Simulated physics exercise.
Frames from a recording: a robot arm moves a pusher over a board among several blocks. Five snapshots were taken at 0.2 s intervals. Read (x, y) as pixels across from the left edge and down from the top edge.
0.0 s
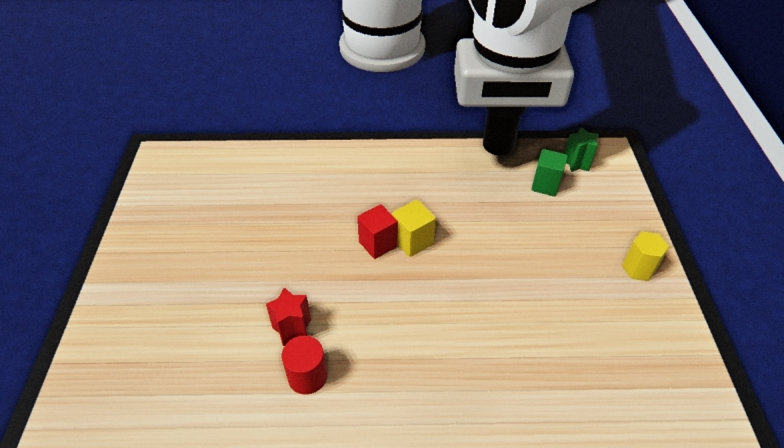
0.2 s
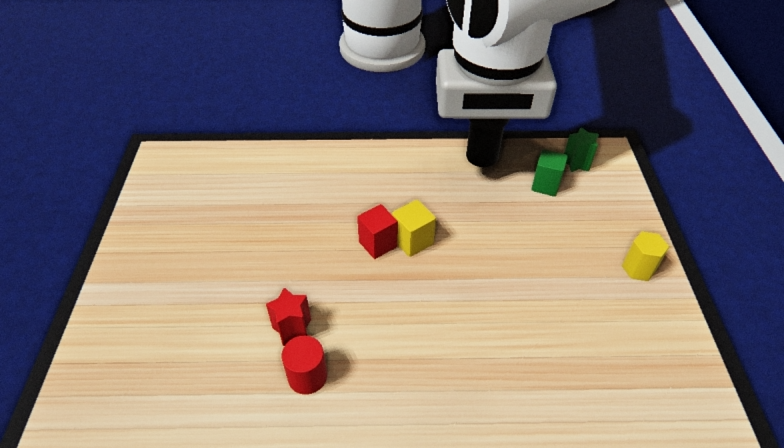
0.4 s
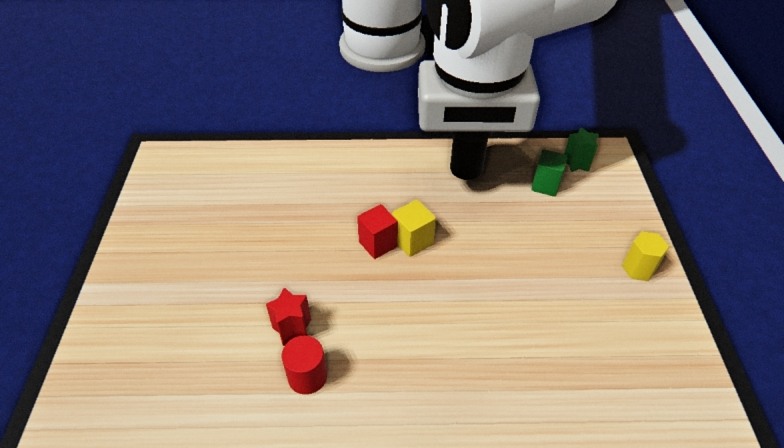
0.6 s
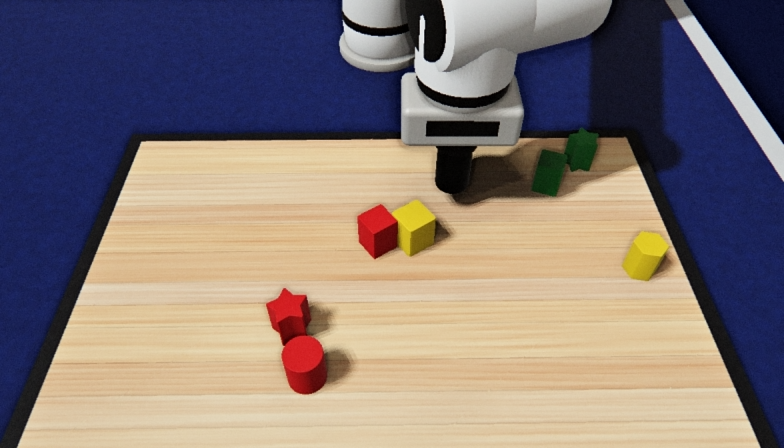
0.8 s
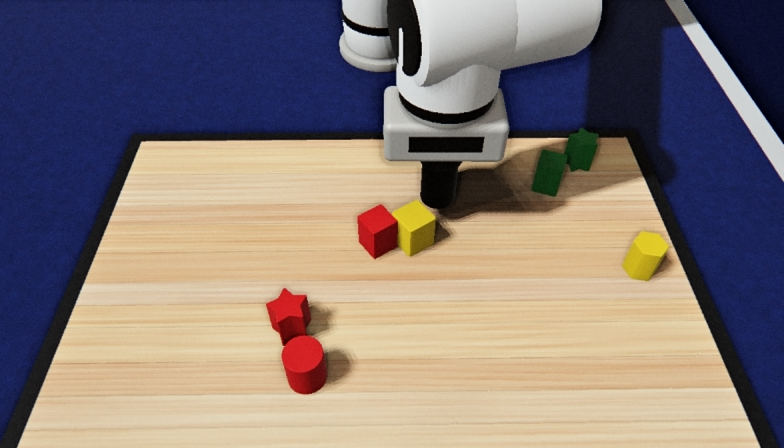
A white robot arm with a black pusher reaches over a pale wooden board with dark edges on a blue surface, seen from above at a fixed angle. A red and a yellow cube sit together near the middle, a red star and cylinder lower left, two green blocks and a yellow one at right. The pusher glides left and down toward the cubes, while every block stays still.
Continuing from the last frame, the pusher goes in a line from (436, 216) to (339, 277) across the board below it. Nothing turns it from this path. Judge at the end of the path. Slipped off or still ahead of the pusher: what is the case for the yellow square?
Expect to find it next to or behind the pusher.
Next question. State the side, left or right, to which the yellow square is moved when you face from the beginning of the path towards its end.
It slides leftward.
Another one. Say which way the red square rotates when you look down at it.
It twists with the clock when seen from above.
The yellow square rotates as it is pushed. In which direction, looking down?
Bird's-eye view: Counterclockwise.
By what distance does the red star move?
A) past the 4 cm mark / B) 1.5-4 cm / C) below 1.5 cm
Option C.
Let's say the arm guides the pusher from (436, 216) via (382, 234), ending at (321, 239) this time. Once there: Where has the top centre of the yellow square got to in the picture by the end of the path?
My best guess is (396, 233).
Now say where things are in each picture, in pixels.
Pusher's lower end at (498, 147); red star at (287, 305); red square at (377, 218); yellow square at (414, 215), in the first frame.
Pusher at (482, 158); blocks still, in the second frame.
Pusher at (466, 170); blocks still, in the third frame.
Pusher at (451, 184); blocks still, in the fourth frame.
Pusher at (437, 198); red star at (287, 305); red square at (377, 218); yellow square at (414, 215), in the fifth frame.
What follows on the original path. One third of the way, pusher at (405, 218); red square at (368, 226), turned 40° clockwise; yellow square at (399, 235), turned 45° anticlockwise.
Two thirds of the way, pusher at (372, 239); red square at (335, 244), turned 50° clockwise; yellow square at (387, 255), turned 90° anticlockwise.
At the end, pusher at (337, 260); red star still; red square at (296, 262), turned 65° clockwise; yellow square at (387, 256), turned 95° anticlockwise.
